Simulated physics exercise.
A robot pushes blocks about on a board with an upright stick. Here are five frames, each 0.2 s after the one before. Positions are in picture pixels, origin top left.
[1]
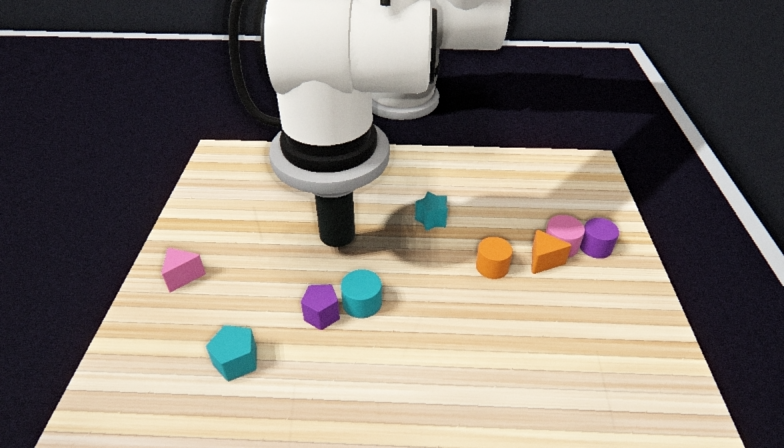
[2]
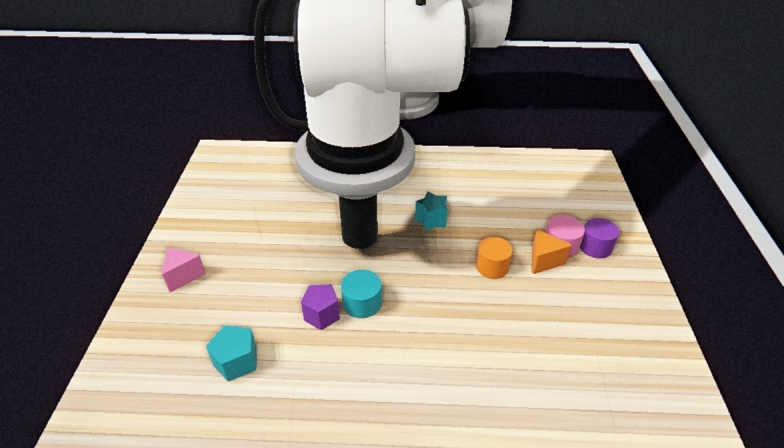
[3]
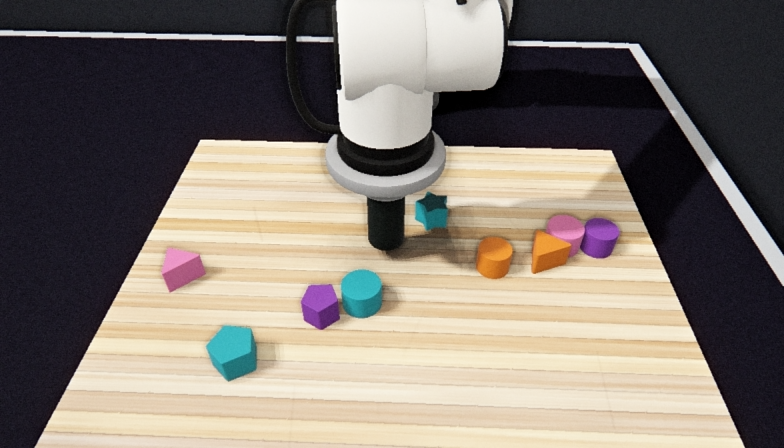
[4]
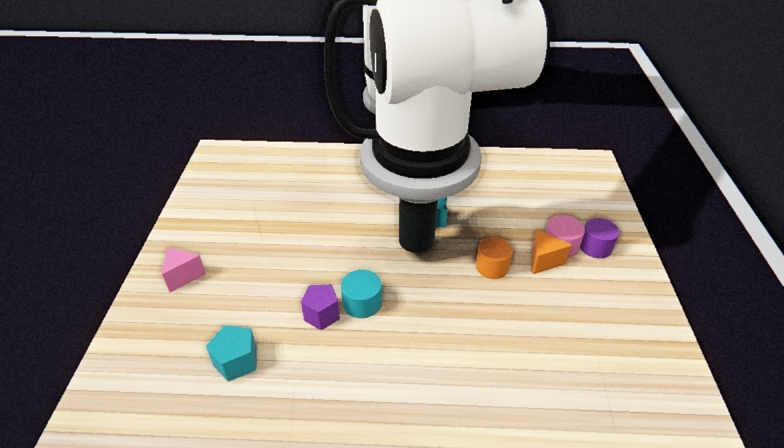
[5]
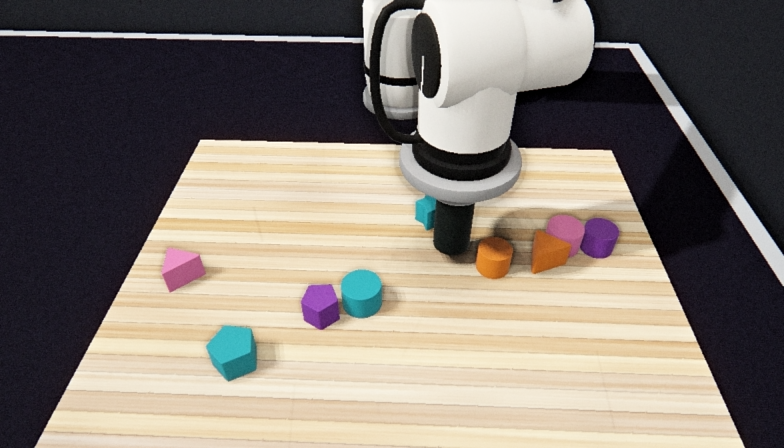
We see a robot arm with a black upright stick above a wooden board scattered with colourful blocks. The arm moves the stick steadily right, passing in front of a teal star and nearing an orange cylinder, while the blocks stay still.
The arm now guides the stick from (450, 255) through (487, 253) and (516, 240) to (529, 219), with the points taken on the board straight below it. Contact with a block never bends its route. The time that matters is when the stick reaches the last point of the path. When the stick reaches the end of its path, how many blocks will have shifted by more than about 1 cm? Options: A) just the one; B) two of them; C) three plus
A
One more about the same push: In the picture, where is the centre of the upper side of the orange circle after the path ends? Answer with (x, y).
The top centre is at (523, 254).
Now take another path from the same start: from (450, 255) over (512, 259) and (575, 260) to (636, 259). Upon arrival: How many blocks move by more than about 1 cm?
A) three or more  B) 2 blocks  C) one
A
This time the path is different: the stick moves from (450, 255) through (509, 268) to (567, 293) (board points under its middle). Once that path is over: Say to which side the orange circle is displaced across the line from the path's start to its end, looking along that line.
Right.
The first path, step by step. One third of the way, stick at (490, 241); orange circle at (519, 253).
Two thirds of the way, stick at (519, 228); orange circle at (523, 254).
At the end, stick at (532, 207); orange circle at (523, 254); orange triangular piece not moved.
